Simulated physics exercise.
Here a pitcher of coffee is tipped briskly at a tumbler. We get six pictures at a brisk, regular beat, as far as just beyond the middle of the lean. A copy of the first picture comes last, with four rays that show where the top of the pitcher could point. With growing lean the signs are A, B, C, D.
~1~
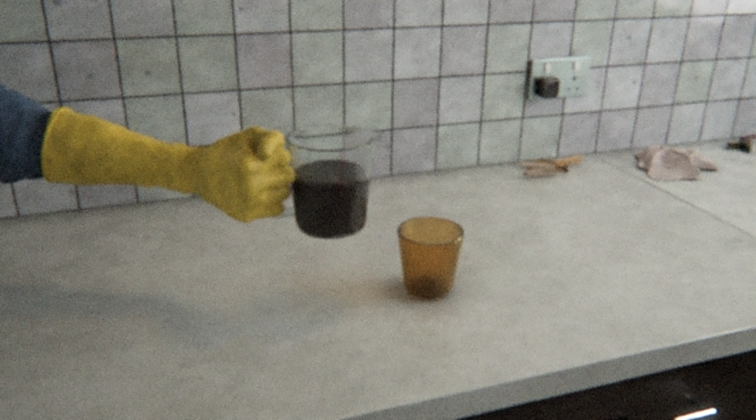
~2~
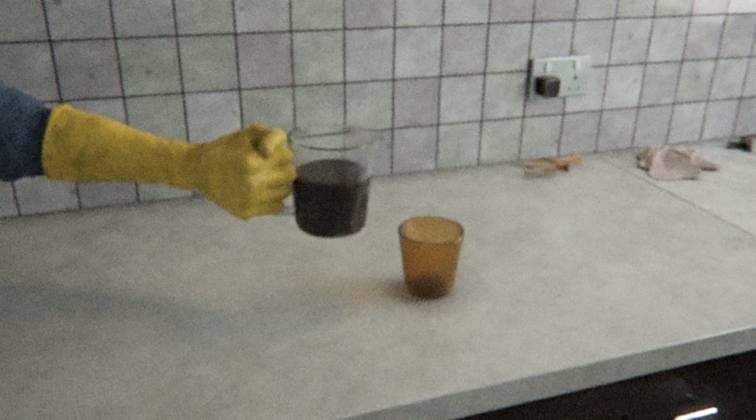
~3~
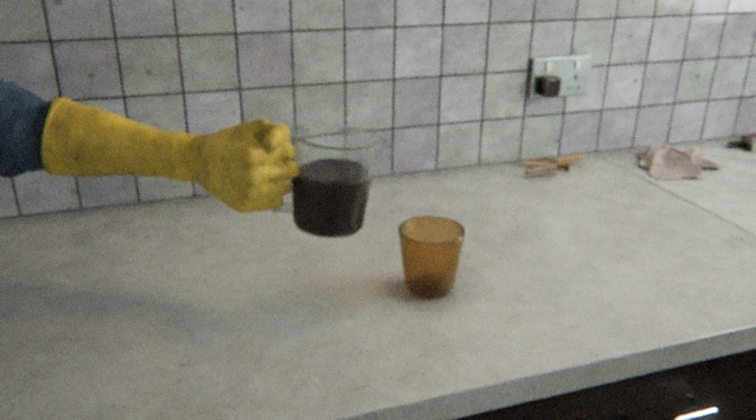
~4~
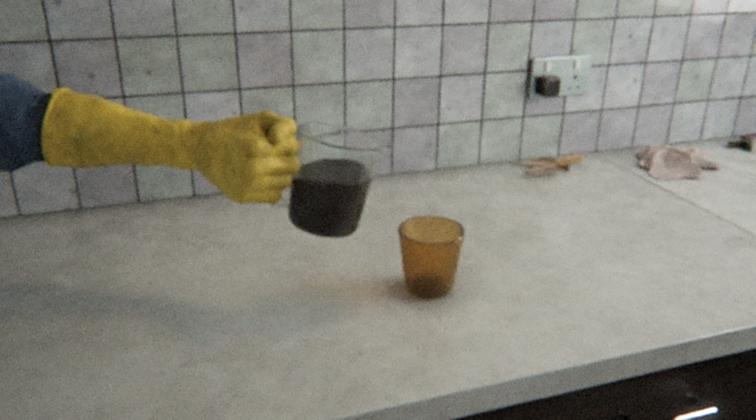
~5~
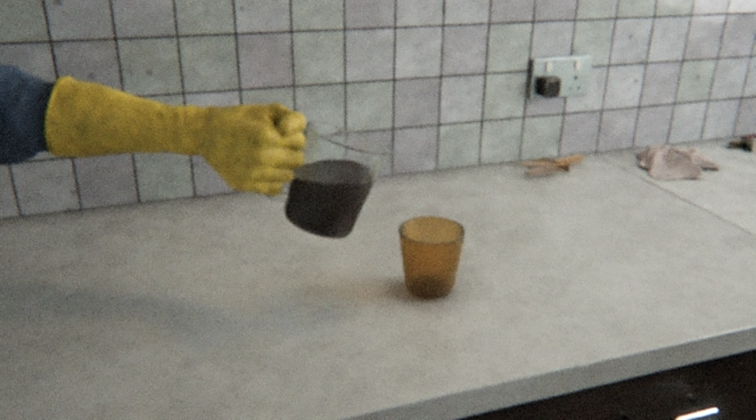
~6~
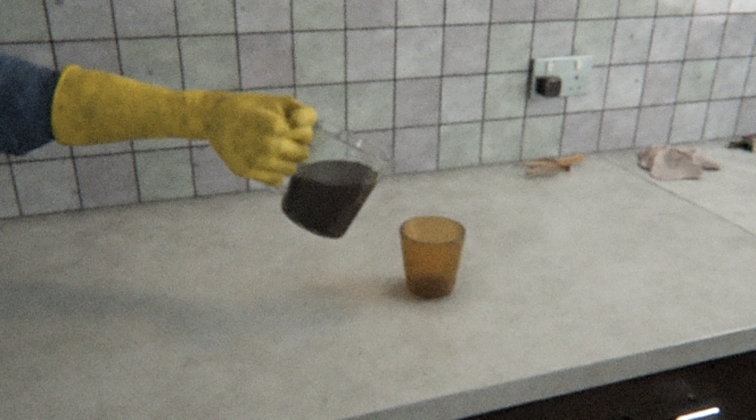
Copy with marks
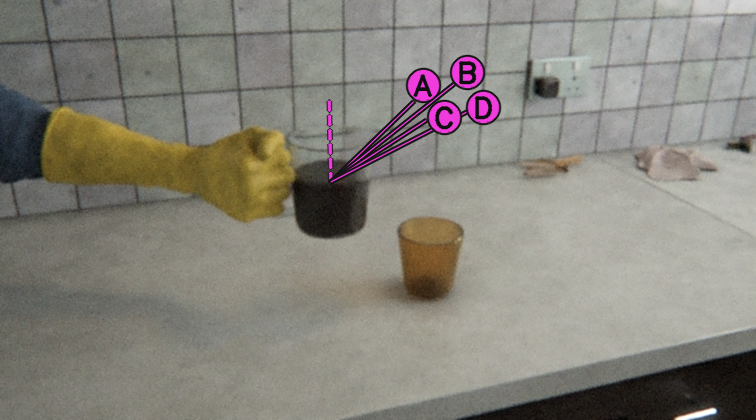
On a kitchen counter, a yellow-gloved hand tilts a glass pitcher of dark liquid rightward.
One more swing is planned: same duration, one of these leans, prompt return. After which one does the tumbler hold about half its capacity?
Choose D.
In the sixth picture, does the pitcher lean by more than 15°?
Yes, it does.
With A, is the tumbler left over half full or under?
Under.
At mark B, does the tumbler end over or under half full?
Under.
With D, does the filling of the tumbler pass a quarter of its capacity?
Yes, clearly.
On the marked copy, A at (413, 101); B at (454, 84); C at (426, 120); D at (467, 111).
With A, the tumbler ends with about 10 % of what it can hold.
With B, the tumbler ends with about 20 % of what it can hold.
With C, the tumbler ends with about 32 % of what it can hold.
With D, the tumbler ends with about 48 % of what it can hold.
